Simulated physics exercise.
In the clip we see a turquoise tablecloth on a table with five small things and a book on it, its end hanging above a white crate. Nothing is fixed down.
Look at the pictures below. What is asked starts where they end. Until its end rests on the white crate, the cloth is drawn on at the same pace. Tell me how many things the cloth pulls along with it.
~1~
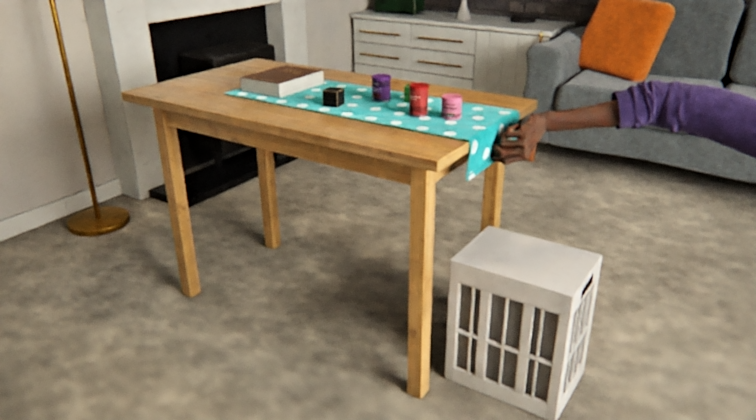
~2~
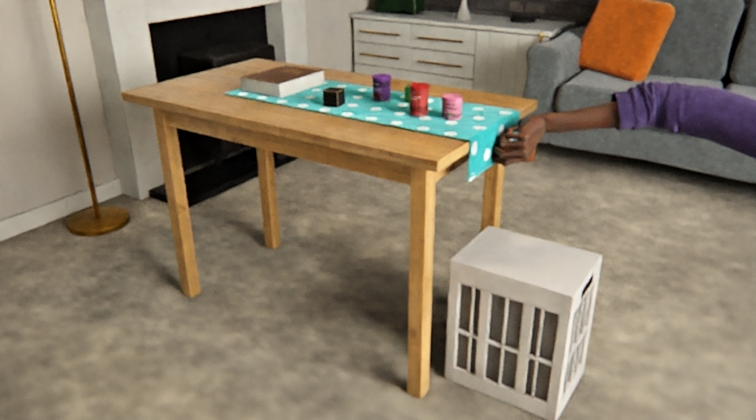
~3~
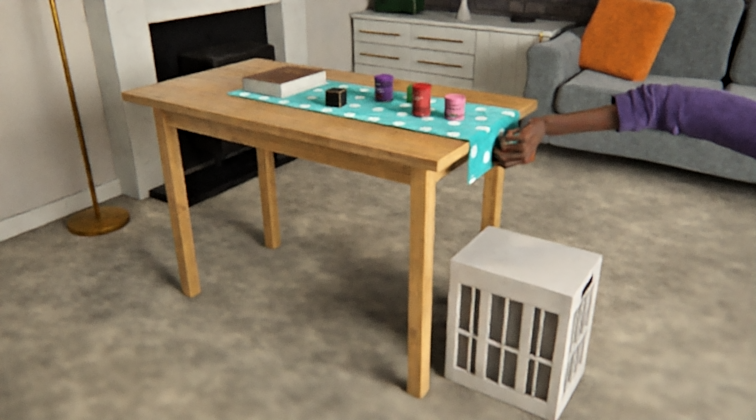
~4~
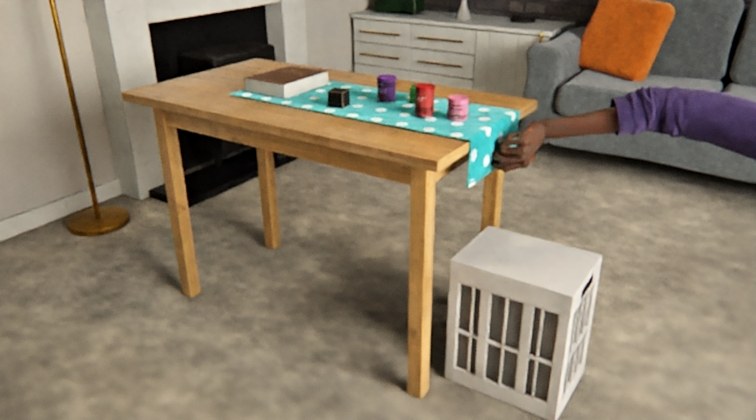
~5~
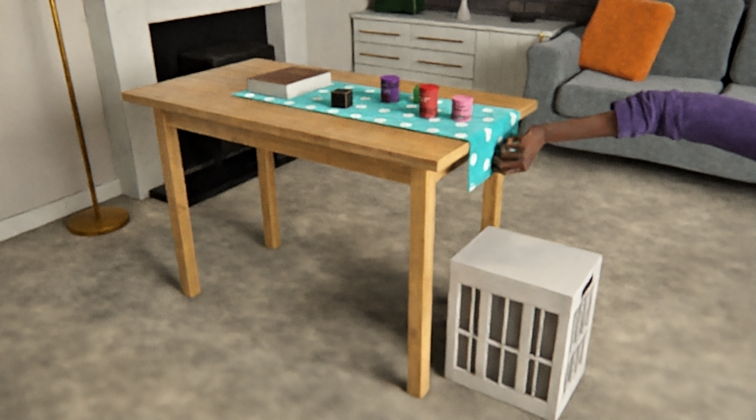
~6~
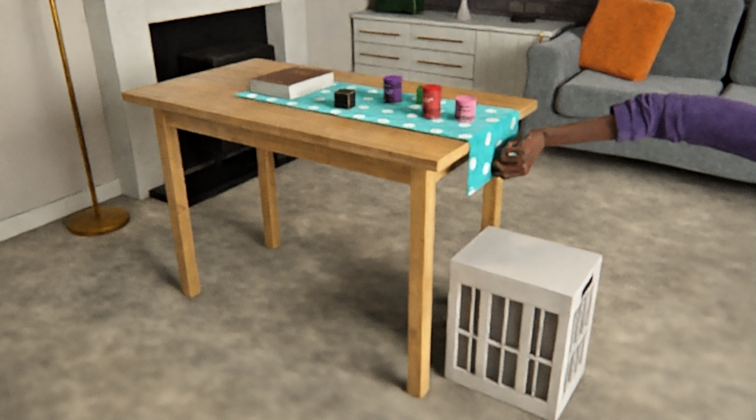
By the end, two will have gone over.
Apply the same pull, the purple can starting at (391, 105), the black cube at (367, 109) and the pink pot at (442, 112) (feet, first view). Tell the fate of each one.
Of the three, the purple can stays aloft, the black cube stays aloft and the pink pot ends off the top.
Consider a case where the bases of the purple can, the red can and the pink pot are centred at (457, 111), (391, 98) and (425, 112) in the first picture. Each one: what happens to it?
Here's what happens: The purple can leaves its perch, the red can remains aboard, the pink pot leaves its perch.
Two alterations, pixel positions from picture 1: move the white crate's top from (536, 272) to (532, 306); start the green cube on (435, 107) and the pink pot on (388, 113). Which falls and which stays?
The green cube ends up off the top and the pink pot ends up off the top.
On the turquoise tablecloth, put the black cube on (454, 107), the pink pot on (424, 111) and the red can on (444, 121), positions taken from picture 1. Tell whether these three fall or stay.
In the end the black cube is no longer up there, the pink pot is no longer up there and the red can is no longer up there.
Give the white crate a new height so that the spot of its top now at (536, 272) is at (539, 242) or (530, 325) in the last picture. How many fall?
In that case 1 and 4.
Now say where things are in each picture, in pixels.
In the first frame, hem (467, 181); pink pot (452, 96); red can (419, 85); green cube (414, 85); purple can (381, 76); black cube (333, 89); top of the crate (536, 272).
In the second frame, hem (467, 182); pink pot (452, 96).
In the third frame, hem (468, 185); red can (422, 85).
In the fourth frame, hem (467, 188); green cube (420, 86); top of the crate (536, 272).
In the fifth frame, hem (468, 193); purple can (390, 77).
In the sixth frame, hem (467, 196); pink pot (466, 98); red can (432, 86); green cube (426, 87); purple can (393, 78); black cube (345, 91).
Soon after, hem near (491, 228); pink pot gone.
After that, hem on the crate; pink pot and red can gone.
In the end, hem on the crate; pink pot and red can gone. Over the edge go two.
